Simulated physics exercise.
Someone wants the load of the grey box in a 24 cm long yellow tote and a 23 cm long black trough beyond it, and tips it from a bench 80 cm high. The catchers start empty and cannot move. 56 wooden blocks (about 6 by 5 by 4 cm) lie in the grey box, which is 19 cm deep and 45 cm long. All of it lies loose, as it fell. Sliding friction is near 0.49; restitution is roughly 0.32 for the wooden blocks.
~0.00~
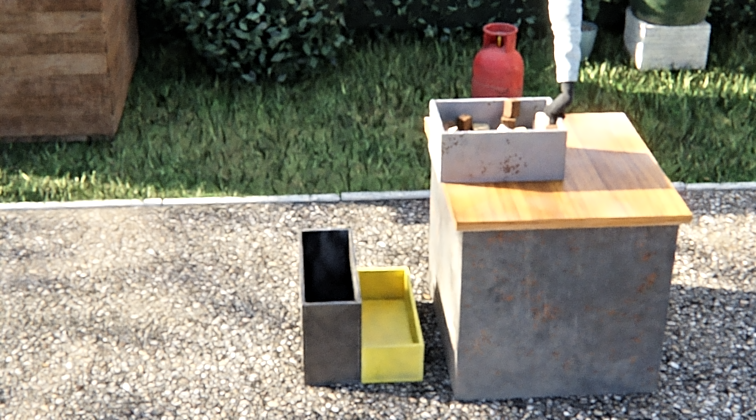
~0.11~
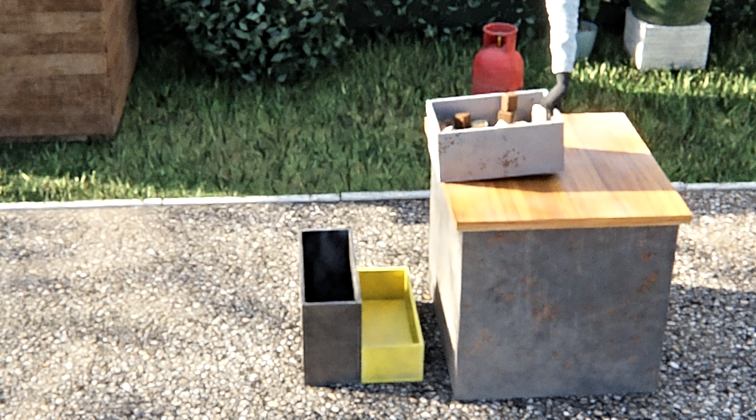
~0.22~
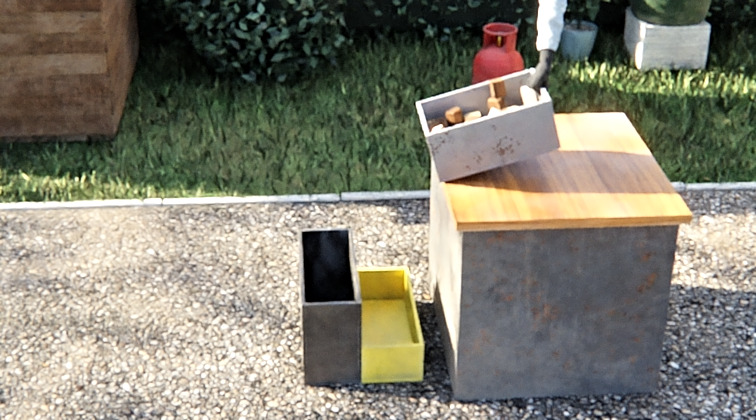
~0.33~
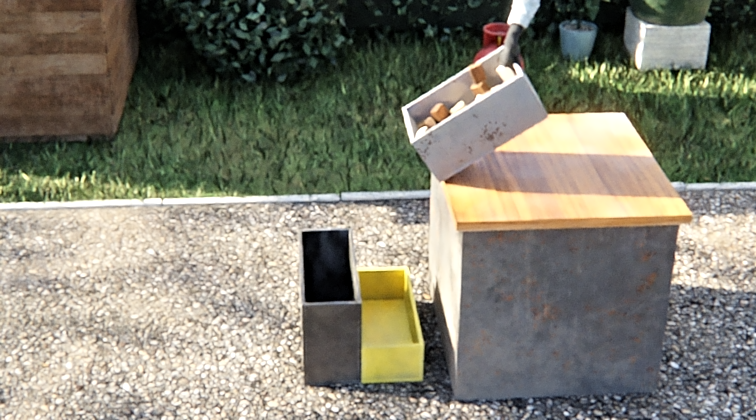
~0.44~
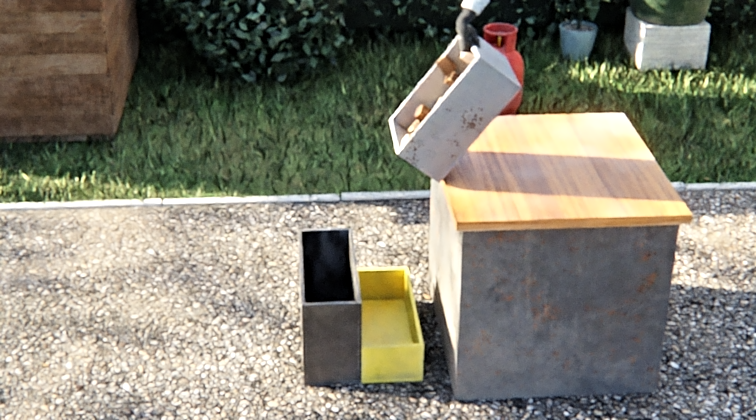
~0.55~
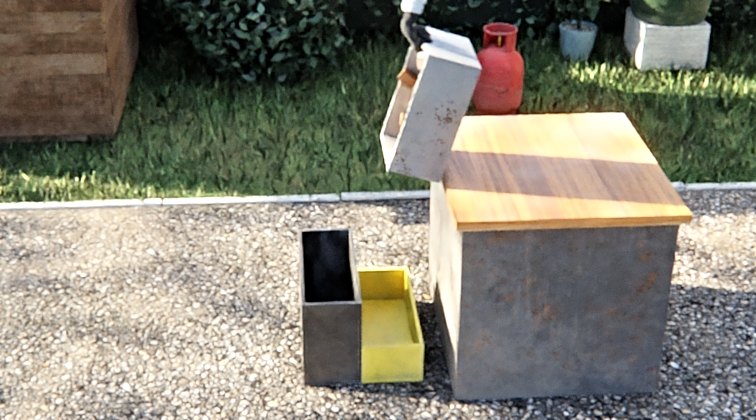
Grey box of wooden blocks tilting steeply leftward at a bench's edge, a dark-gloved hand raising its far end.
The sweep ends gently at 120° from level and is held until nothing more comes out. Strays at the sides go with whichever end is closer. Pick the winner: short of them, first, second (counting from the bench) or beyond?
It is the black trough, the farther one.
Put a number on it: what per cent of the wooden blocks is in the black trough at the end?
About 60 per cent.
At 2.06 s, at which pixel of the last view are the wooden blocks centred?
Around (325, 334).
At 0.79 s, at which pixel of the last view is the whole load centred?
At about (385, 154).
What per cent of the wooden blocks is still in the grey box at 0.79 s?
Some 70 per cent.
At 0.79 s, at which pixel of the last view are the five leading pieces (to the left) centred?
At about (332, 181).
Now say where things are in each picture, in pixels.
In the first frame (we follow the rim corner now nearest the camera), grey box at (445, 133); yellow tote at (365, 347); tilt 0°; nothing out yet.
The second frame shows grey box at (440, 133); tilt 4°.
The third frame shows grey box at (429, 134); tilt 16°.
The fourth frame shows grey box at (414, 140); tilt 33°.
The fifth frame shows grey box at (399, 151); tilt 53°.
The sixth frame shows grey box at (389, 167); yellow tote at (365, 347); tilt 73°; nothing out yet.
After 0.79 s, tilt 110°; 40 still in the grey box and 16 in the air.
After 1.10 s, tilt 120°; 10 still in the grey box, 1 in the yellow tote, 17 in the black trough, 10 on the ground beyond the black trough and 18 in the air.
After 1.52 s, tilt 120°; 4 in the yellow tote, 31 in the black trough, 15 on the ground beyond the black trough and 6 in the air.
Final count (at 2.06 s), 6 in the yellow tote, 35 in the black trough and 15 on the ground beyond the black trough.
